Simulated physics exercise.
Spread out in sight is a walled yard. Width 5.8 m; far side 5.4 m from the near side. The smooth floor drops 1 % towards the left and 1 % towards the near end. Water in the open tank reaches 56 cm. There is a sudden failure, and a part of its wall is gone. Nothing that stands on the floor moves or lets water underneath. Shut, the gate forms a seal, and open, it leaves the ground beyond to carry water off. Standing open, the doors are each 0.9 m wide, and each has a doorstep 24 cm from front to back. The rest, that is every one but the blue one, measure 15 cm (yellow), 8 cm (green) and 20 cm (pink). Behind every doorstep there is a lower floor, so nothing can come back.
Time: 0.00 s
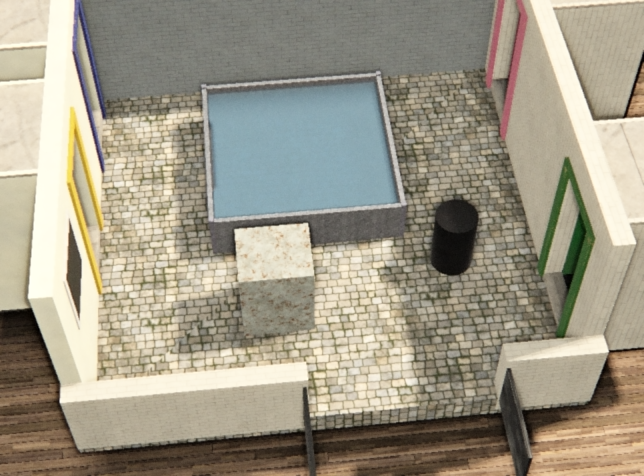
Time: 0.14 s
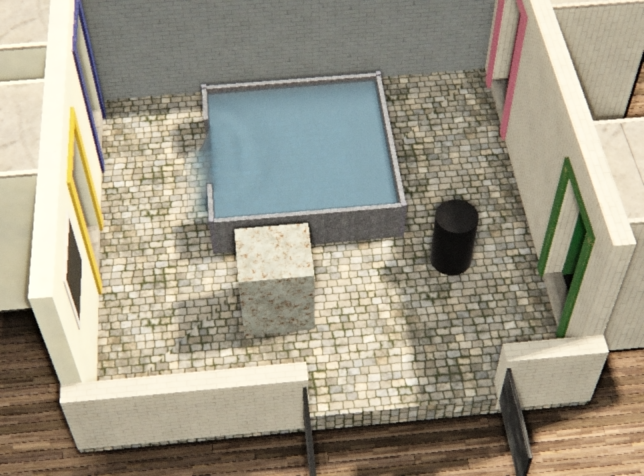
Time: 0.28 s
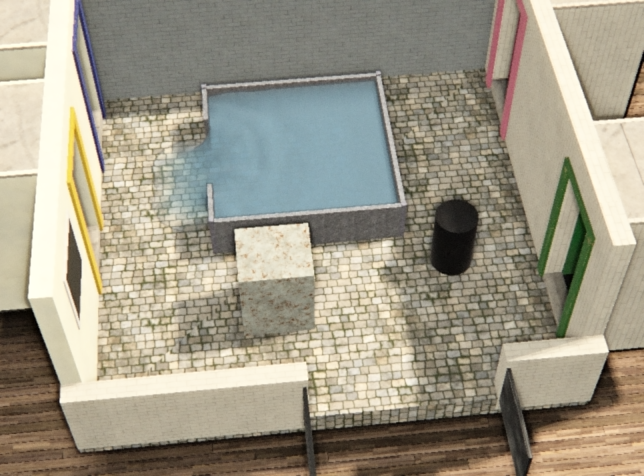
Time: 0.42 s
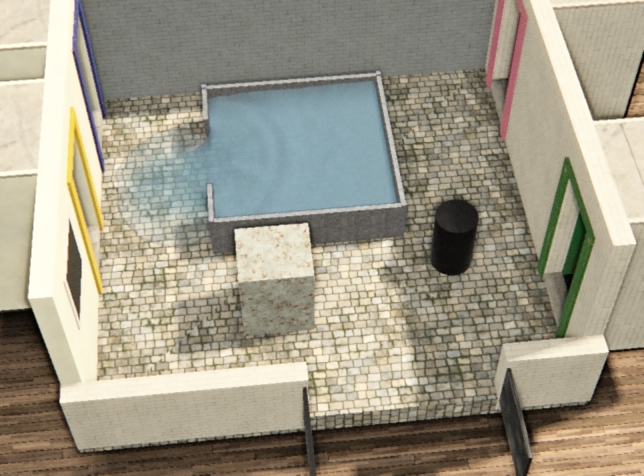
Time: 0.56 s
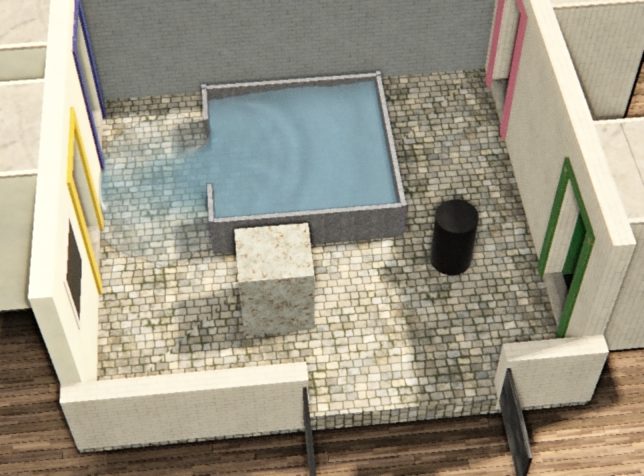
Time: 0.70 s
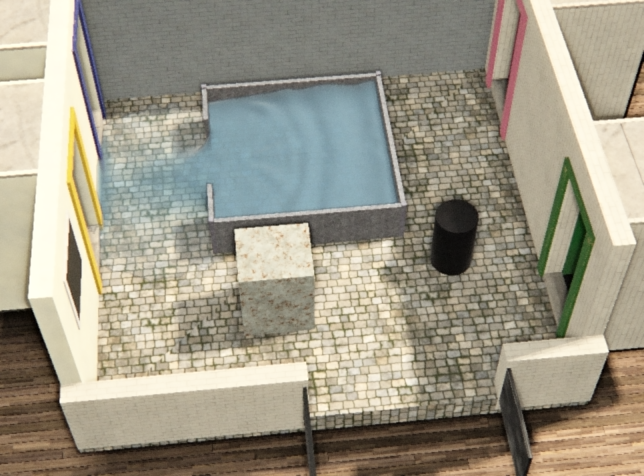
Water poured through a gap that opened in the left side of a raised tank in a walled yard, spreading across the pale stone floor until it reached the blue door at the left.
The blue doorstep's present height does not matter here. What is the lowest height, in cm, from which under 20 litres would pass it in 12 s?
27 cm.
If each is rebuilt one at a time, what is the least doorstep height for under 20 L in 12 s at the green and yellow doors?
About 8.5 cm at green and 24 cm at yellow.
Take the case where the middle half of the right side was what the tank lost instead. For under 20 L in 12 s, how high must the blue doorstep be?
Then it needs around 14.0 cm.
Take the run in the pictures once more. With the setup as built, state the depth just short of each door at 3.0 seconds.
In cm: Yellow 22, green 0, blue 29, pink 0.
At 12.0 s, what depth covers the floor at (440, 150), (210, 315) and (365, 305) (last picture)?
Around 3 cm, 8 cm and 7 cm.
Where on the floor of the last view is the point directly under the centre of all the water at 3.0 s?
(241, 192), roughly.
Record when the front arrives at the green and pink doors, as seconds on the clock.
It gets to green after 5.0 s and to pink after 3.8 s.
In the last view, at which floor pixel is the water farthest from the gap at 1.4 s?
The tip of the flood lies near (99, 356).
After 1.4 s water covers 20 % of the floor, deepest (42 cm) near (115, 200); 28 cm at the blue door, 2 litres in over its 22 cm doorstep.
After 3.0 s water covers 40 % of the floor, deepest (38 cm) near (104, 108); 29 cm at the blue door, 43 litres in over its 22 cm doorstep.
After 12.0 s water covers 95 % of the floor, deepest (18 cm) near (97, 420); 10 cm at the blue door, 59 litres in over its 22 cm doorstep.
At the blue door as built, the water arrived by 0.7 s and peaked near 33 cm at 2.6 s.
With a doorstep of 23.5 cm, 46 litres would have come in within the 12 s; with 32 cm, 5 litres. So under 20 litres takes about 27 cm.
